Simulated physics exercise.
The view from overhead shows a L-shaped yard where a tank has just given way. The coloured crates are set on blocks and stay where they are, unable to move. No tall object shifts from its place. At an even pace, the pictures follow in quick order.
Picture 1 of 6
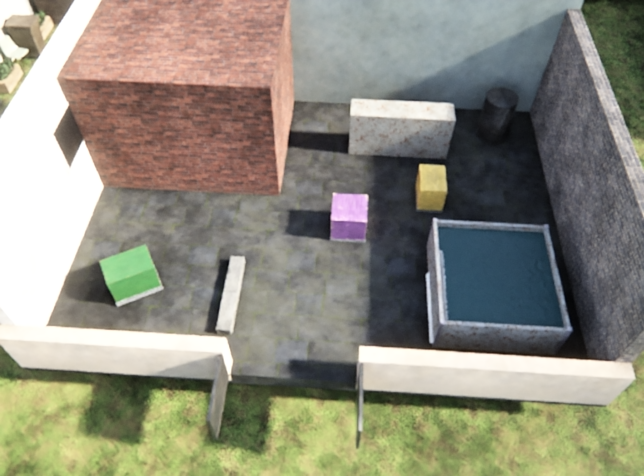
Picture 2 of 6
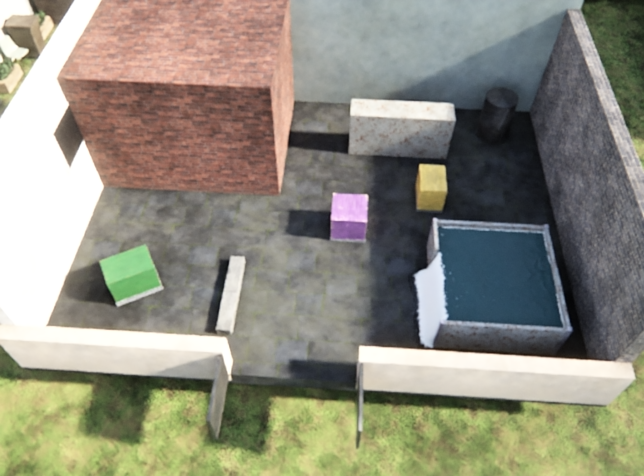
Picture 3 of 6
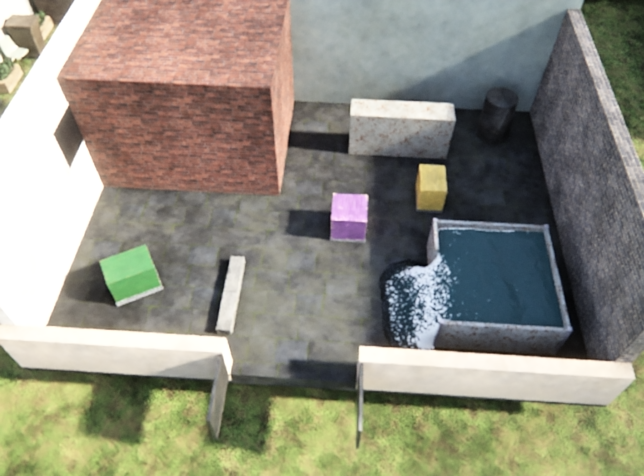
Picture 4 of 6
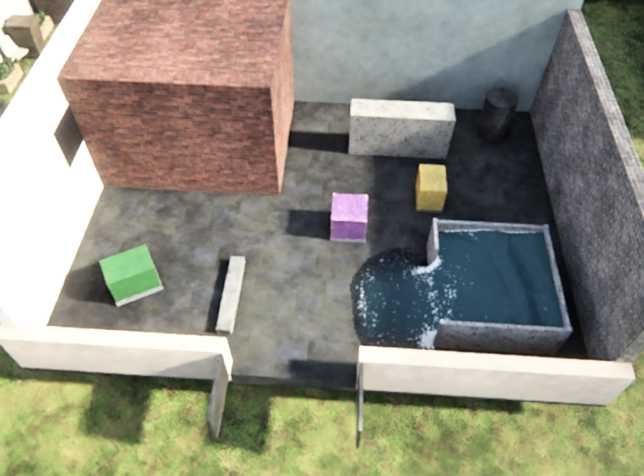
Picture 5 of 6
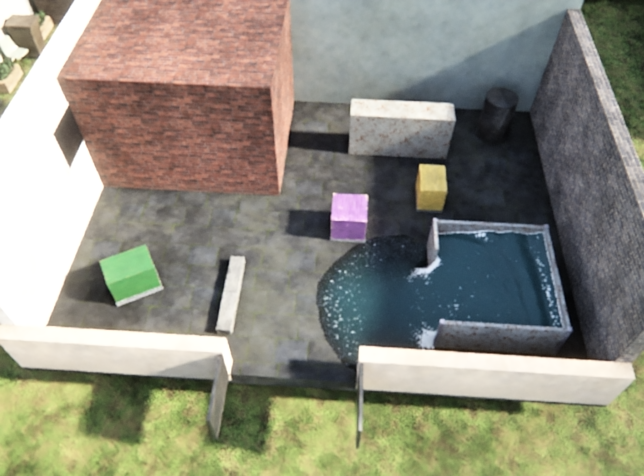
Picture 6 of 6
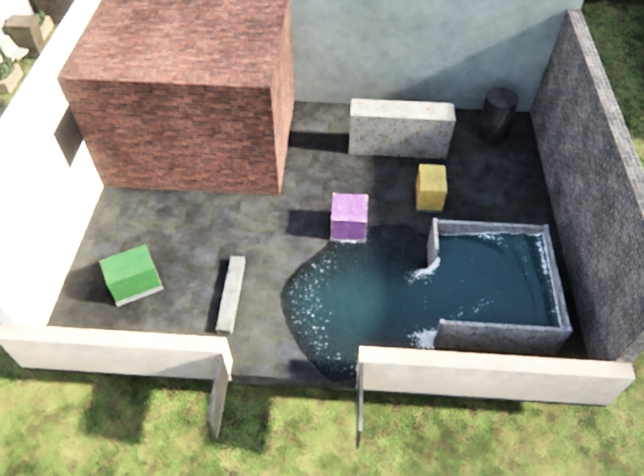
At the start, a square tank of still water stands in a walled yard with green, purple and yellow blocks. Water then bursts from the tank's left side in a white, foaming sheet. It spreads leftward across the dark floor in a widening pool, reaching just below the purple block while the blocks stay still.
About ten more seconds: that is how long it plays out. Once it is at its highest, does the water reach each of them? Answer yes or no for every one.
Yellow crate: Yes, it gets wet; purple crate: Yes, it gets wet; green crate: Yes, it gets wet.
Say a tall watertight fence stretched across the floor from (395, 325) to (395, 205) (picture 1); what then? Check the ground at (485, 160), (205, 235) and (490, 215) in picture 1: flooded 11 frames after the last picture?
Outcome by spot, in order - unwatered, unwatered, watered.
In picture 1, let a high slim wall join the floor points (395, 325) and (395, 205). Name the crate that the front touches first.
It's the one in yellow.
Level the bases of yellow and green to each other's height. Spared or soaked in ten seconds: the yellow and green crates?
Taking them in turn, the yellow crate stays unflooded and the green crate gets reached.
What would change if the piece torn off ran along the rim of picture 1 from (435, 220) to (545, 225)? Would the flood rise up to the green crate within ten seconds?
The green crate is not reached.
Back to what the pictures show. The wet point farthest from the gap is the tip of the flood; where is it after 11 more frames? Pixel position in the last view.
Farthest reach: (38, 347).
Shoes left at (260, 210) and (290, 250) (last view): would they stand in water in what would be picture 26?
Swamped, then swamped.
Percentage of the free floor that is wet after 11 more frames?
Close to 40 in a hundred, I think.
A moment on, water covers 25 % of the floor; the yellow crate water round its plinth, the purple crate water round its plinth, the green crate not reached.
Next, water covers 40 % of the floor; the yellow crate water round its plinth, the purple crate water round its plinth, the green crate water round its plinth.
Then, water covers 50 % of the floor; the yellow crate water round its plinth, the purple crate water round its plinth, the green crate water round its plinth.
Later, water covers 55 % of the floor; the yellow crate water round its plinth, the purple crate water round its plinth, the green crate water round its plinth.
In the end, water covers 75 % of the floor; the yellow crate was topped, the purple crate was topped, the green crate was topped.
